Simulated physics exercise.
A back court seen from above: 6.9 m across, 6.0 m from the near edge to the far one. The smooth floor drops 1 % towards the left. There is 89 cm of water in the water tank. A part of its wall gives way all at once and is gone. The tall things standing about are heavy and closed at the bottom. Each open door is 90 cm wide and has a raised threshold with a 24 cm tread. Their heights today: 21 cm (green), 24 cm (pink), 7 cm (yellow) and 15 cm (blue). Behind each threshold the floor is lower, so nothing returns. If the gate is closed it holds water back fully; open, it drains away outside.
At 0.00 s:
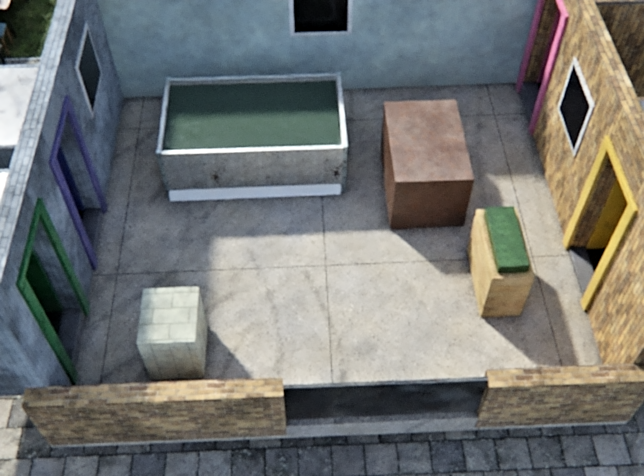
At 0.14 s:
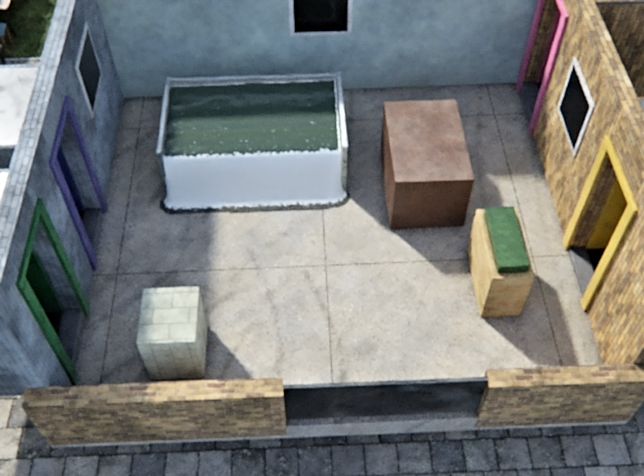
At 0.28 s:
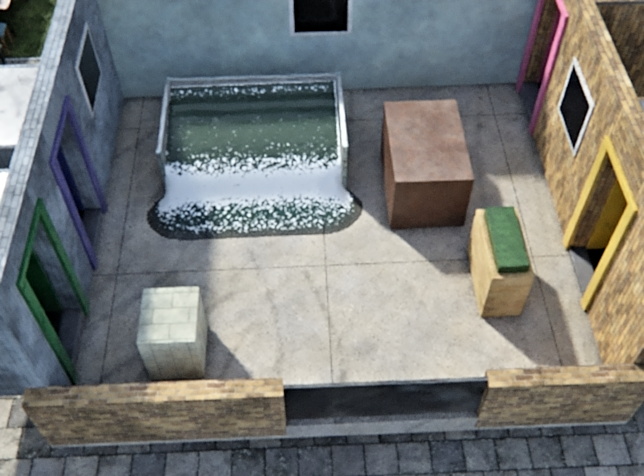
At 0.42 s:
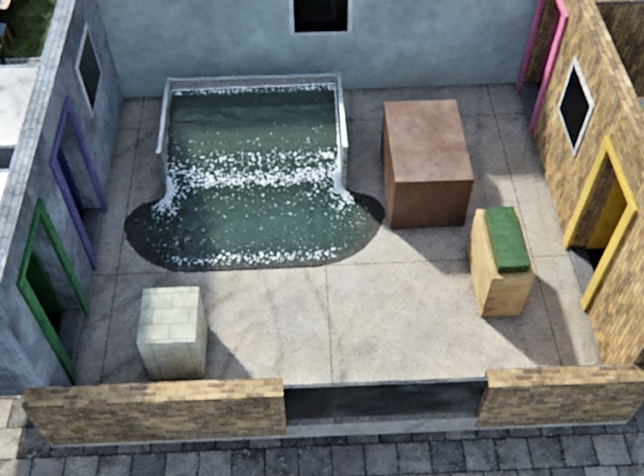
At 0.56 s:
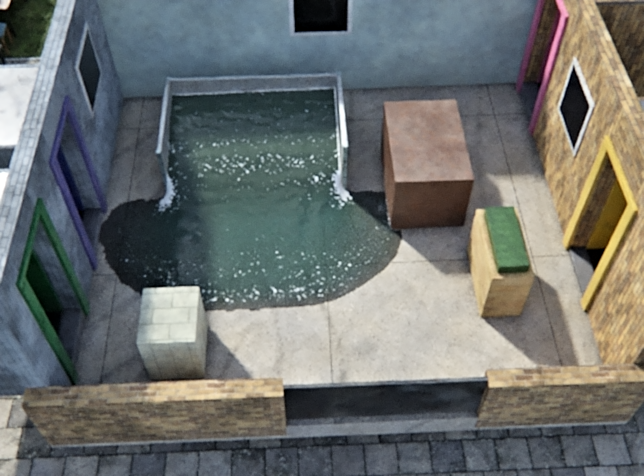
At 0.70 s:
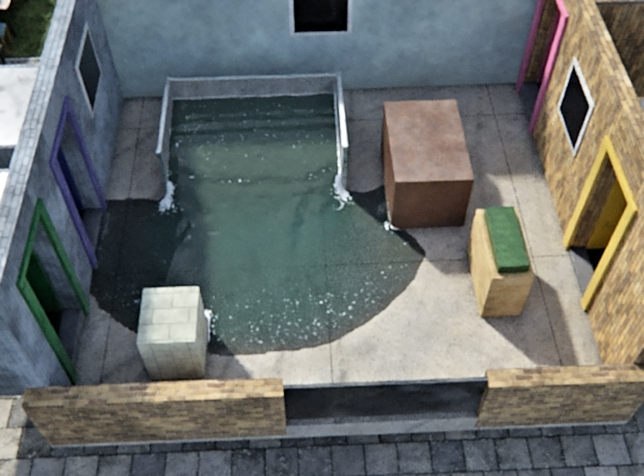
The front wall of a water tank suddenly gave way, and foaming green water poured out across the courtyard floor, spreading past the brown block and around the pale one to the doorways on the left.
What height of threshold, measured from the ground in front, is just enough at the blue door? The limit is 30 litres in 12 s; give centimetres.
At least 12.5 cm or so.
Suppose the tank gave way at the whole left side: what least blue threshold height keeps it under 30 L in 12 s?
Some 24 cm.
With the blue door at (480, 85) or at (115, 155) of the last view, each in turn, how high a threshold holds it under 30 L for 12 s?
About 13.0 and 10.0 cm.
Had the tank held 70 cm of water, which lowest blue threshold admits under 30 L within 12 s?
Then roughly 9.5 cm.
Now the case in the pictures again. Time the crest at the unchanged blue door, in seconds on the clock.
Around 3.6 s.
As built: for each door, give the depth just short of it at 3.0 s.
Depths in cm: Green 29, pink 0, yellow 7, blue 14.
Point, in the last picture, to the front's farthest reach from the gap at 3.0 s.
At about (609, 393).
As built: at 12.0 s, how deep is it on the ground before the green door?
Roughly 15.0 cm deep.
After 1.4 s water covers 50 % of the floor, deepest (56 cm) near (255, 396); 11 cm at the blue door, 0 litres in over its 15 cm threshold.
After 3.0 s water covers 60 % of the floor, deepest (42 cm) near (212, 411); 14 cm at the blue door, 0 litres in over its 15 cm threshold.
After 12.0 s water covers 100 % of the floor, deepest (20 cm) near (68, 418); 12 cm at the blue door, 9 litres in over its 15 cm threshold.
At the blue door as built, the water arrived by 0.7 s and peaked near 18 cm at 3.6 s.
With a threshold of 10.5 cm, 60 litres would have come in within the 12 s; with 14 cm, 15 litres. So under 30 litres takes about 12.5 cm.
